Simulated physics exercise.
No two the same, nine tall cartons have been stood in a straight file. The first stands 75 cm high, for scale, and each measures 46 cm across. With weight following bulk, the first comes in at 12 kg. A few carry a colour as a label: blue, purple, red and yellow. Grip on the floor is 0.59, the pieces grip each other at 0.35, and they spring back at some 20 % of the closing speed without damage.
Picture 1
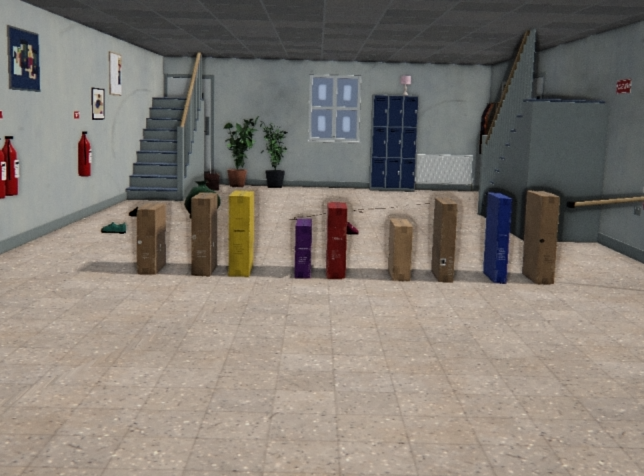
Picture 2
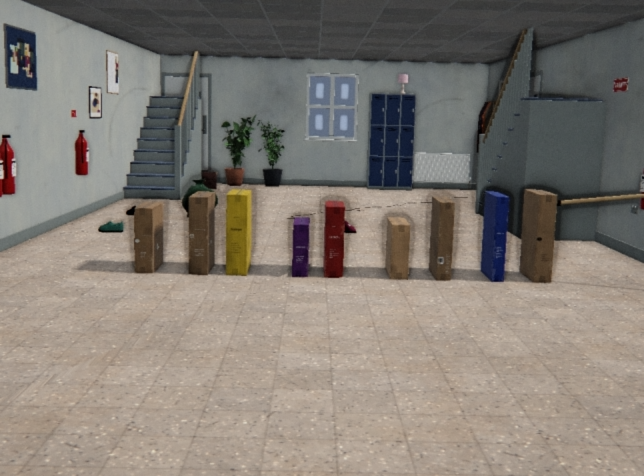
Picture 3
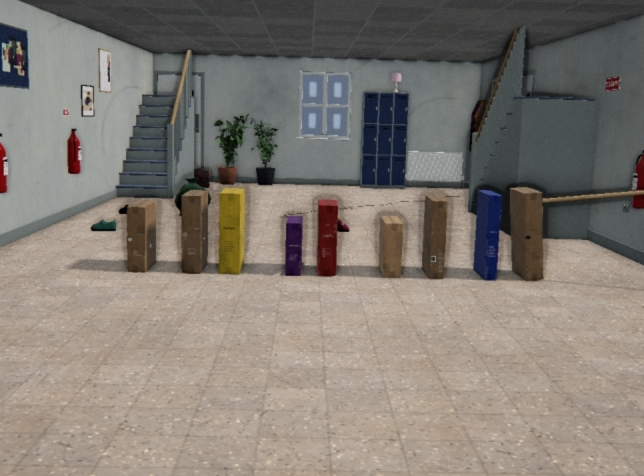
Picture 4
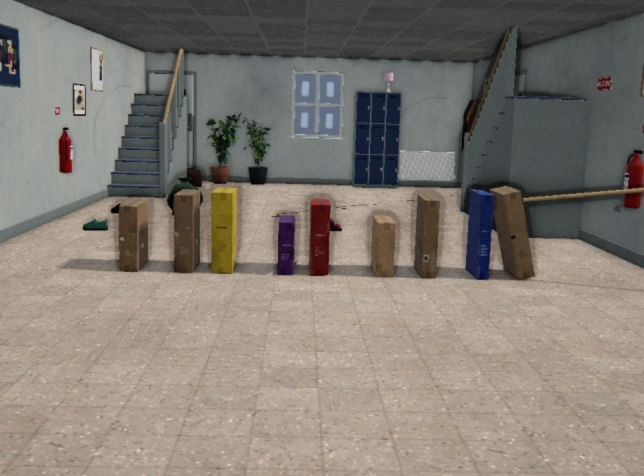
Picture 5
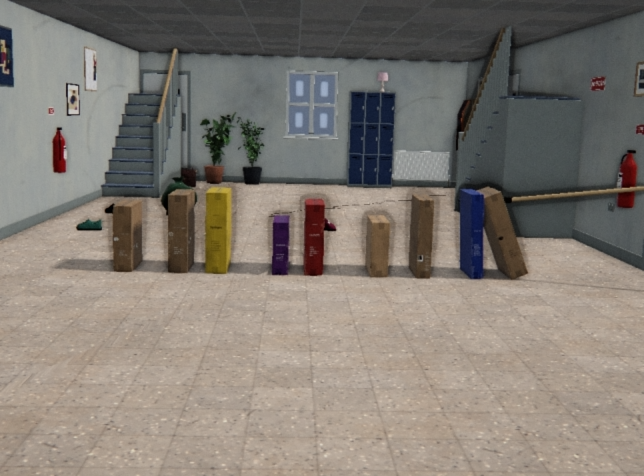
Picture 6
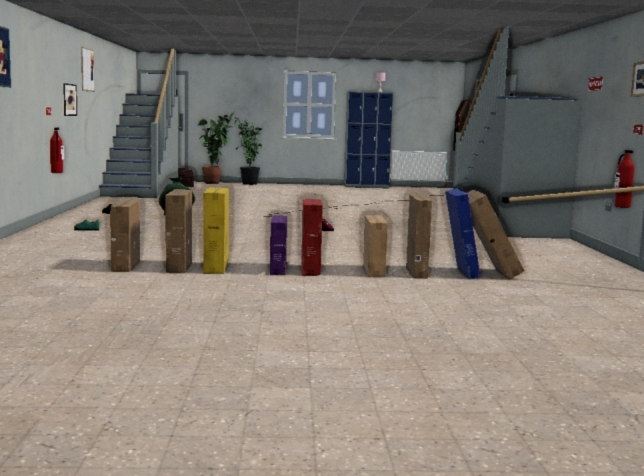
In this clip, a pole reaches in from the right and pushes the rightmost of nine tall cartons standing in a row, tilting it left against the blue carton, which then leans left too while the others stay upright.
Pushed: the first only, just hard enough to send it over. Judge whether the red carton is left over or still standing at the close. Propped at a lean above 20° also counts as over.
At the close the red carton is over.
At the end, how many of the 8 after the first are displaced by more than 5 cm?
Number shifted: 5.
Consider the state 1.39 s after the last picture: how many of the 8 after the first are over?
It's 5 by that point.
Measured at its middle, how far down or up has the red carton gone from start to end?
Roughly 10 centimetres lower.
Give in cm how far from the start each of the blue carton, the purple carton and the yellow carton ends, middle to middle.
Roughly blue 40 cm, purple 30 cm, yellow 0 cm.
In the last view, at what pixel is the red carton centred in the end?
It ends up at about (265, 245) in the last picture.
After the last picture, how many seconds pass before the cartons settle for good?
Roughly 3.5 seconds.
Then, 0.19 s later than the last frame, 1 of the 8 other cartons over; red carton unmoved; blue carton tilted 31°.
Then, 0.45 s later than the last frame, 2 of the 8 other cartons over; red carton unmoved; blue carton tilted 57°.
Then, 0.73 s later than the last frame, 3 of the 8 other cartons over; red carton tilted 8°; blue carton tilted 72°.
Then, 1.39 s later than the last frame, 5 of the 8 other cartons over; red carton lying flat; purple carton lying flat.
When it is over, 5 of the 8 other cartons over; red carton lying flat; purple carton lying flat; blue carton tilted 72°. Three left standing. In pixels of the last frame, middles, red carton near (265, 245), purple carton near (248, 262).
